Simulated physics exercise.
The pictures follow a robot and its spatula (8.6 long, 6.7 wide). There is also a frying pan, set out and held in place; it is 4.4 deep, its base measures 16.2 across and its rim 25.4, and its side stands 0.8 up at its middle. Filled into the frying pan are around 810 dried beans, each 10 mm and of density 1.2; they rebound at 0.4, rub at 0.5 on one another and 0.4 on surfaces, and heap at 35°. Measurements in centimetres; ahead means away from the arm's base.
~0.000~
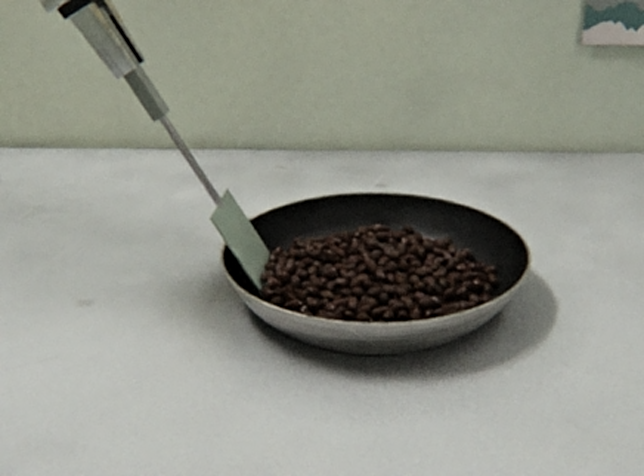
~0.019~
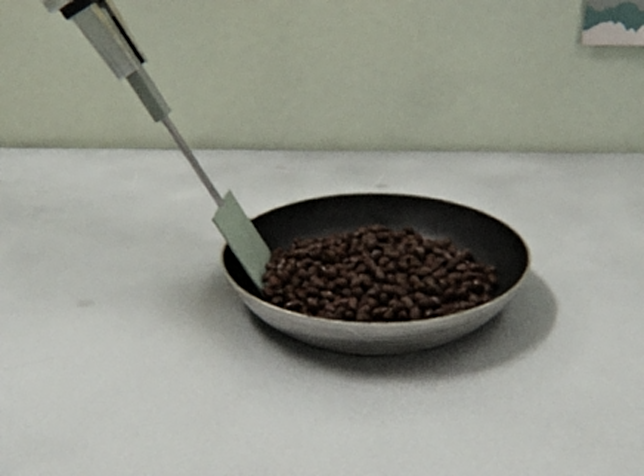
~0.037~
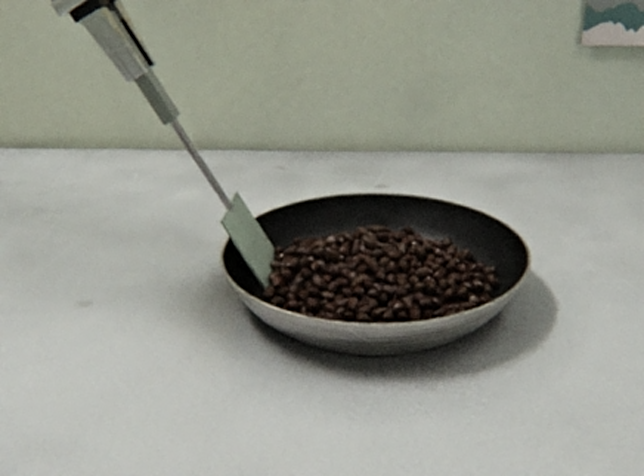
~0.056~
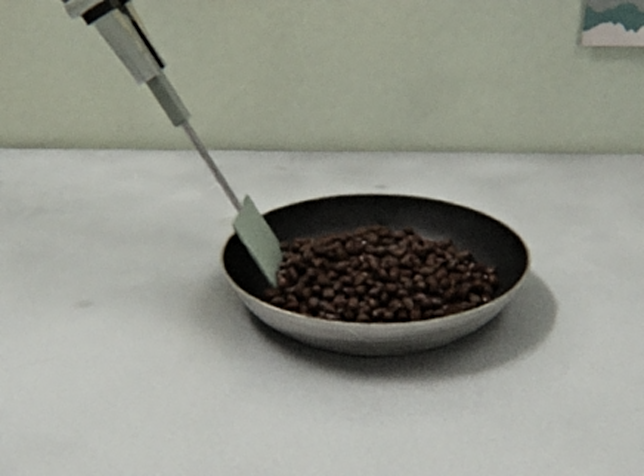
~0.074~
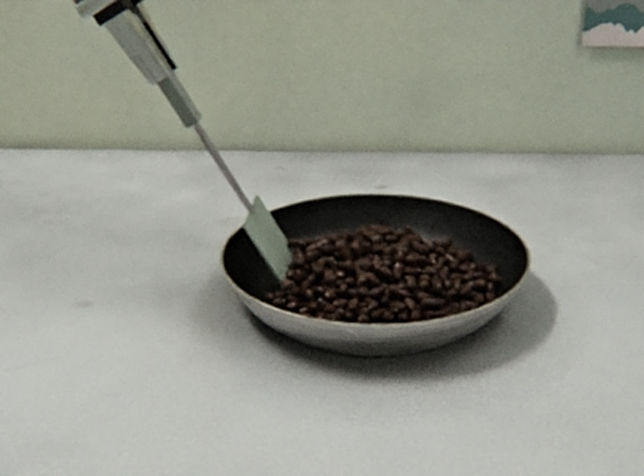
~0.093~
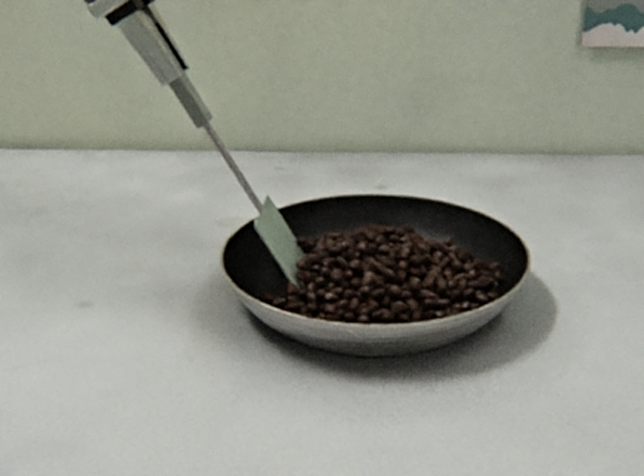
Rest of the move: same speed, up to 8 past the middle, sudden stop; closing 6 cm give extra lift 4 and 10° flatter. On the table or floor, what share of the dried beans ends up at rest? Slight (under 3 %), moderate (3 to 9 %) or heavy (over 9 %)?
Moderate.
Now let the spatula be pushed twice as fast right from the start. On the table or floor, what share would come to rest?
20 %.
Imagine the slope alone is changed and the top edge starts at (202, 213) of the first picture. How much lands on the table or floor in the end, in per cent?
About 5 per cent.
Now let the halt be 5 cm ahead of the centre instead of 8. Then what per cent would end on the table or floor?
In that case around 0 per cent.
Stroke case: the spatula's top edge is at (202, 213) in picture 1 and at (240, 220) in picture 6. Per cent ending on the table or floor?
I'd put it at roughly 5 per cent.
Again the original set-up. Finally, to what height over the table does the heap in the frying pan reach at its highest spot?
It reaches around 6.0 cm.
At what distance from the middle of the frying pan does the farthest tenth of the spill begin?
Roughly 20 cm.
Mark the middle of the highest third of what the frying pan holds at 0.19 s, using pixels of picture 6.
At about (427, 268).
By 0.19 s, sloping 61°, highest piece 4 above the table; 809 in the frying pan.
By 0.29 s, sloping 57°, highest piece 6 above the table; 804 in the frying pan, 5 on the blade or in flight.
By 0.54 s, sloping 51°, highest piece 6 above the table; 768 in the frying pan, 36 on the table or floor, 5 on the blade or in flight.
By 1.59 s, sloping 51°, highest piece 6 above the table; 768 in the frying pan, 41 on the table or floor.
Final count, 768 in the frying pan, 41 on the table or floor. That is 5 % on the table or floor.
